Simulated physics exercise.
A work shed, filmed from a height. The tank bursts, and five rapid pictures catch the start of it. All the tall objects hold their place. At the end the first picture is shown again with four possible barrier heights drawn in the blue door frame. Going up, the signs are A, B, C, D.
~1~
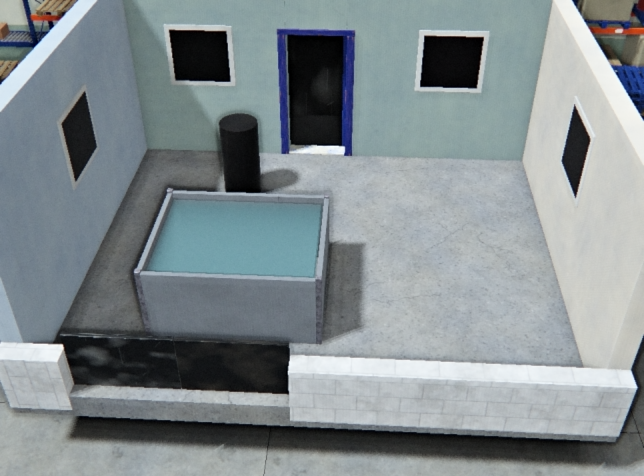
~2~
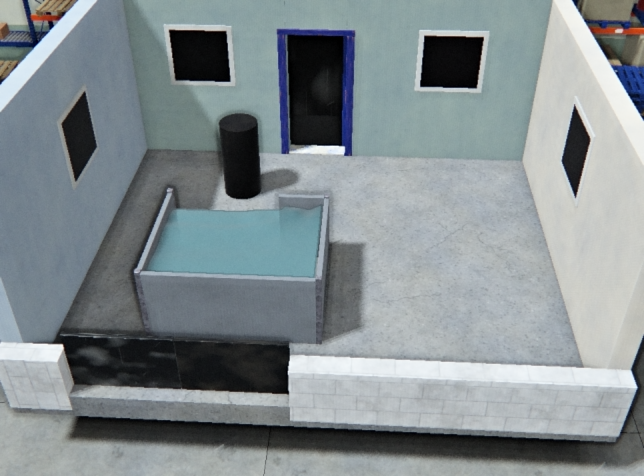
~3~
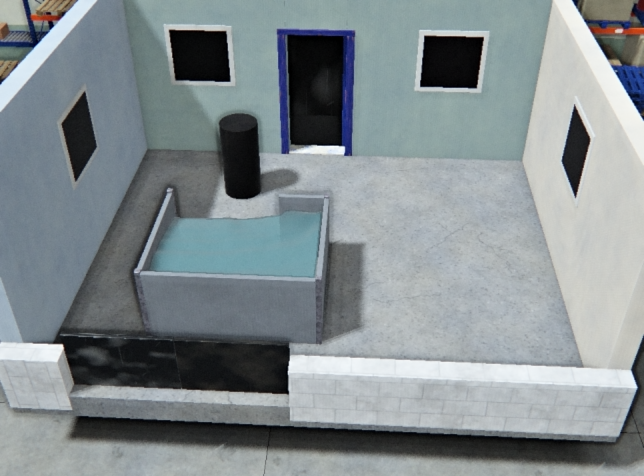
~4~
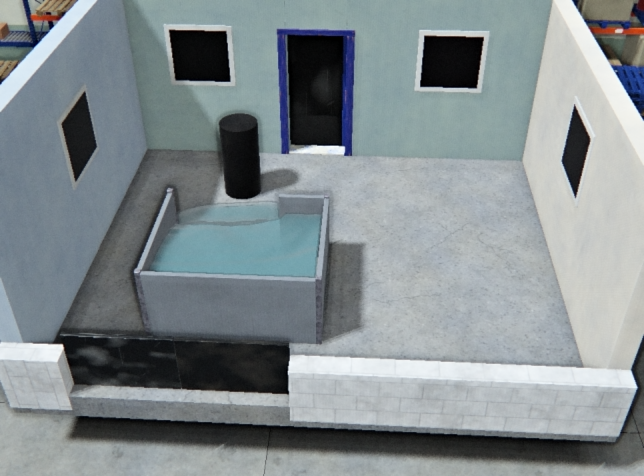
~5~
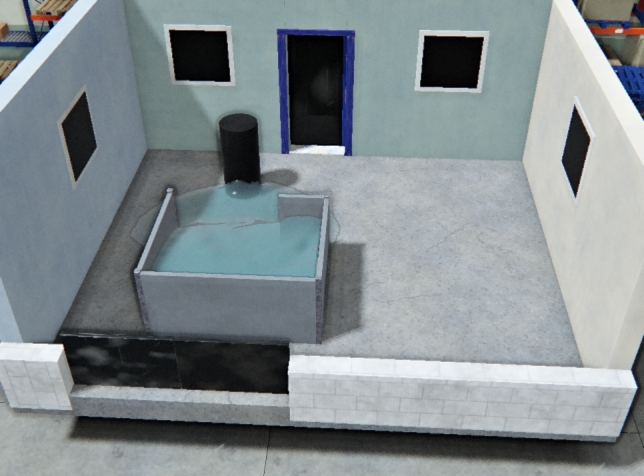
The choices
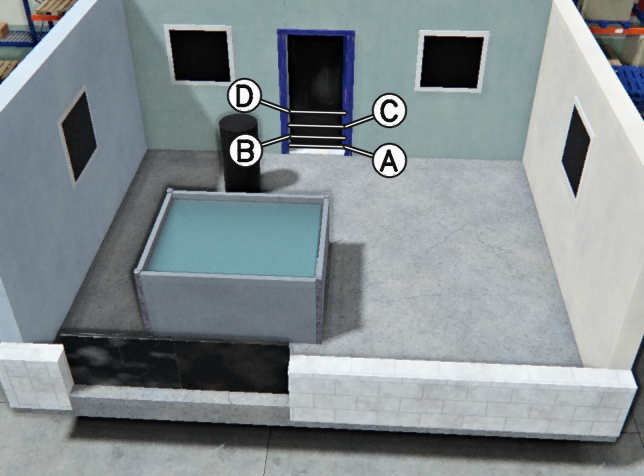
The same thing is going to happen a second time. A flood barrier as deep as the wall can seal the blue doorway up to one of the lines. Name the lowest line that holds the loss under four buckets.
Use height B.
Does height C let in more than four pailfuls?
No, that is safe.
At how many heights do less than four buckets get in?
Three.
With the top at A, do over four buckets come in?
Yes.
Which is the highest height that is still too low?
Here it is height A.
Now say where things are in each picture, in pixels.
The first picture shows water in the tank at rest, its middle at (239, 238); foot of the blue doorway at (317, 154); shut gate at (176, 347).
In the second picture, water covers 2 % of the ground, its front hidden from here.
In the third picture, water covers 4 % of the ground, its front hidden from here.
In the fourth picture, water covers 8 % of the ground, its front hidden from here.
In the fifth picture, 13 % of the ground under water, visible out to (276, 185).
In white, A at (317, 146); B at (317, 137); C at (317, 125); D at (316, 112); from the bottom up A, B, C, D.
Choosing A, about 12 bucketfuls get in.
Choosing B, a splash gets over, under a bucket.
Choosing C, nothing gets over.
Choosing D, nothing gets over.
